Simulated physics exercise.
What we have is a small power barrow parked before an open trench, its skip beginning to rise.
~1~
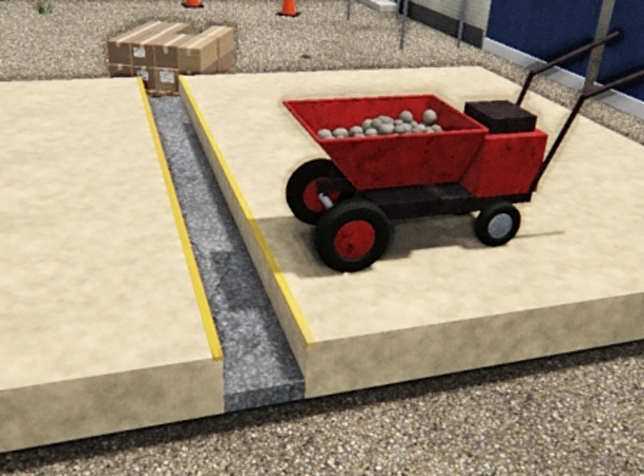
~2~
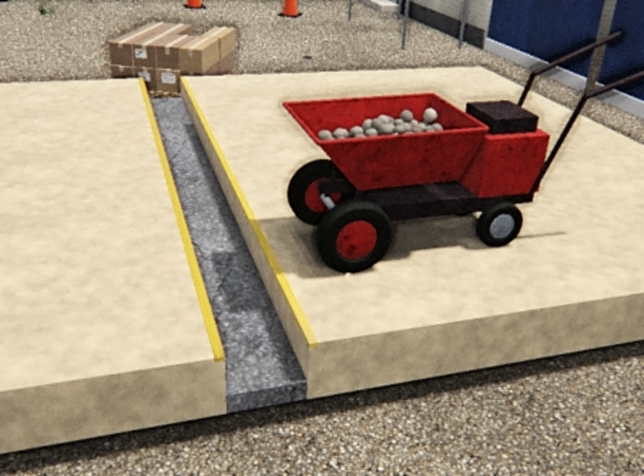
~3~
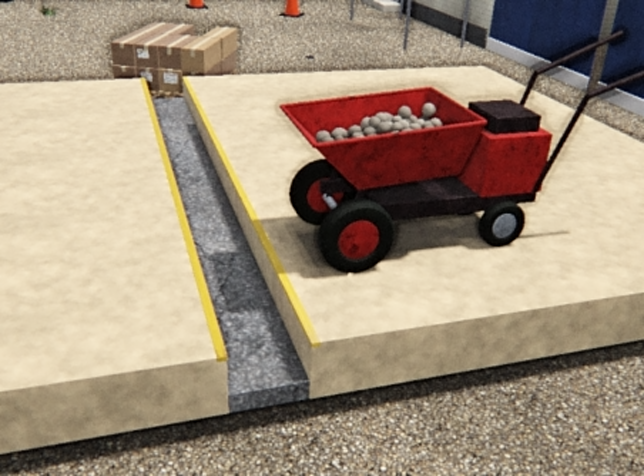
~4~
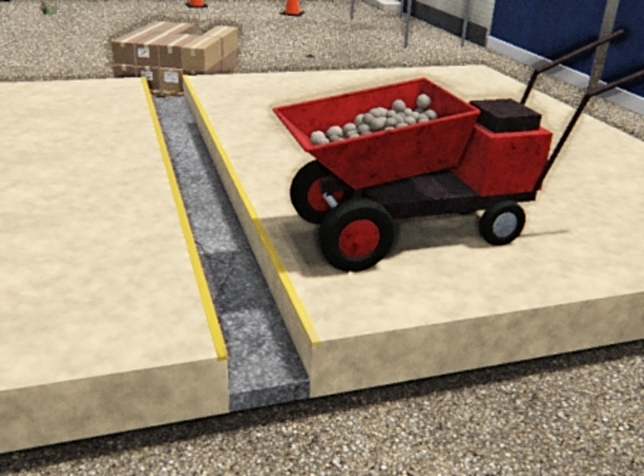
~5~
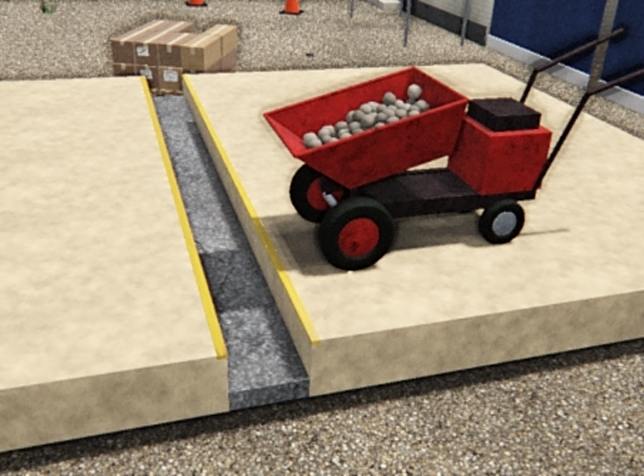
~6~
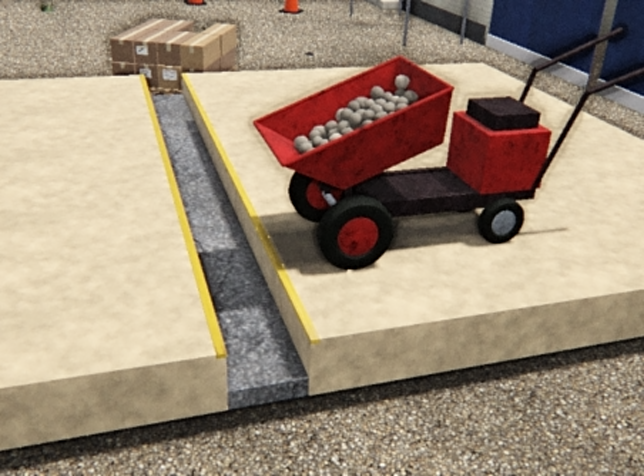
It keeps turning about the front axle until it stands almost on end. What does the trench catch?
The trench ends with over half of it.
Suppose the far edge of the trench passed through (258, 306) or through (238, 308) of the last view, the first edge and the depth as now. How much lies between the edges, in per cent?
First some 0, then 10 per cent.
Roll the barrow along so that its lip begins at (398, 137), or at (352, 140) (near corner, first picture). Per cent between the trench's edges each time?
About 50 and 100 per cent.
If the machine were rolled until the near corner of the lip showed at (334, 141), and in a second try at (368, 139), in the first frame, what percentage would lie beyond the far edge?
Roughly 0 per cent, and 0 per cent.
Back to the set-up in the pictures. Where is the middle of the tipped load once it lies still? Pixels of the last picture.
Near (216, 273).
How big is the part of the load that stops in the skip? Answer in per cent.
Close to 0 per cent.
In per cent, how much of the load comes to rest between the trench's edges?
Some 85 per cent.
Soon, skip tipped steeply; all in the skip.
A while on, skip tipped right over; about two thirds in the skip; about a quarter in or heaped over the trench; a small part beyond it; a stray few falling.
Towards the end, skip tipped right over; a stray few in the skip; most in or heaped over the trench; about a quarter beyond it.
Finally, skip tipped right over; most in or heaped over the trench; about a quarter beyond it.
